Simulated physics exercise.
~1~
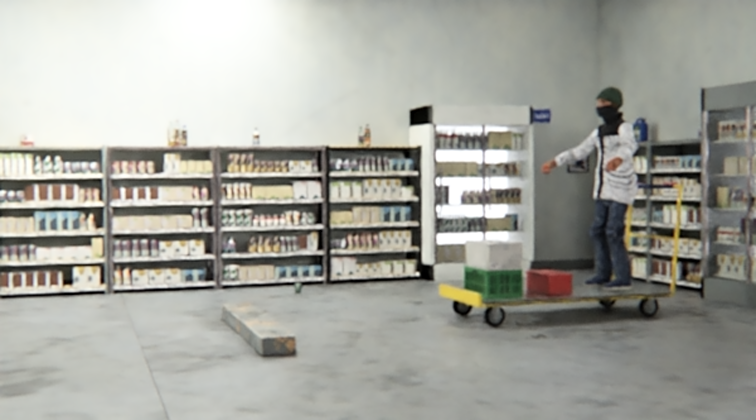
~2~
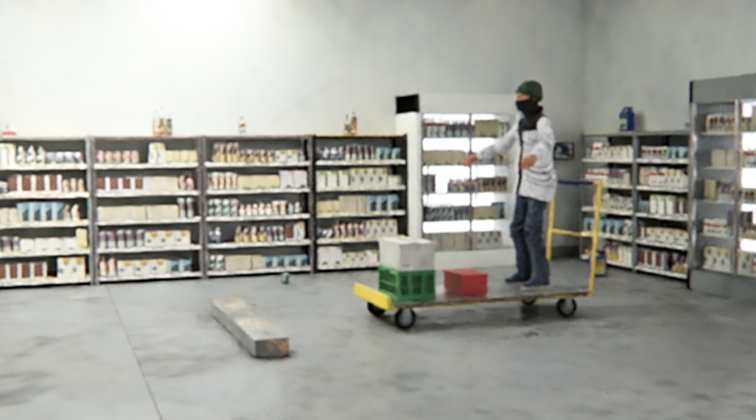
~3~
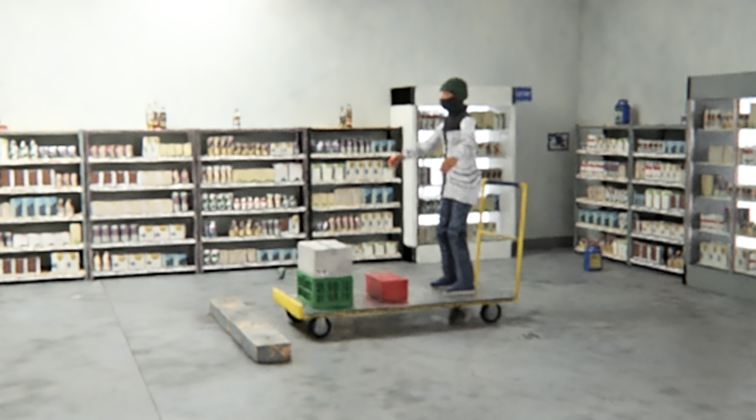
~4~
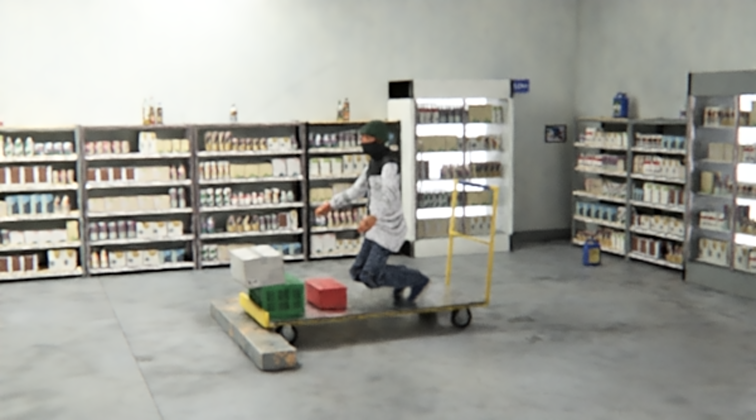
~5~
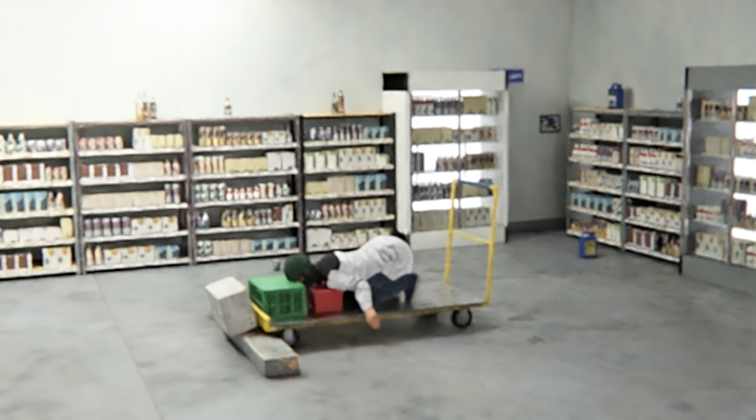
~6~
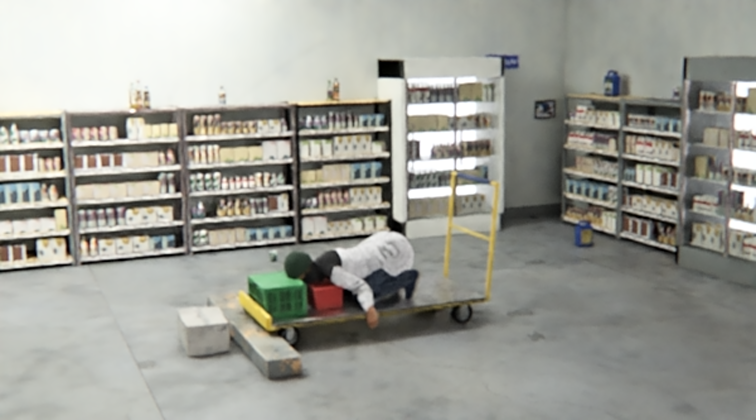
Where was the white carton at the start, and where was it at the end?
At the start the white carton was riding at the front of the trolley with the green crate. By the end it was lying on the floor to the left, off the front of the trolley and beside the low step.
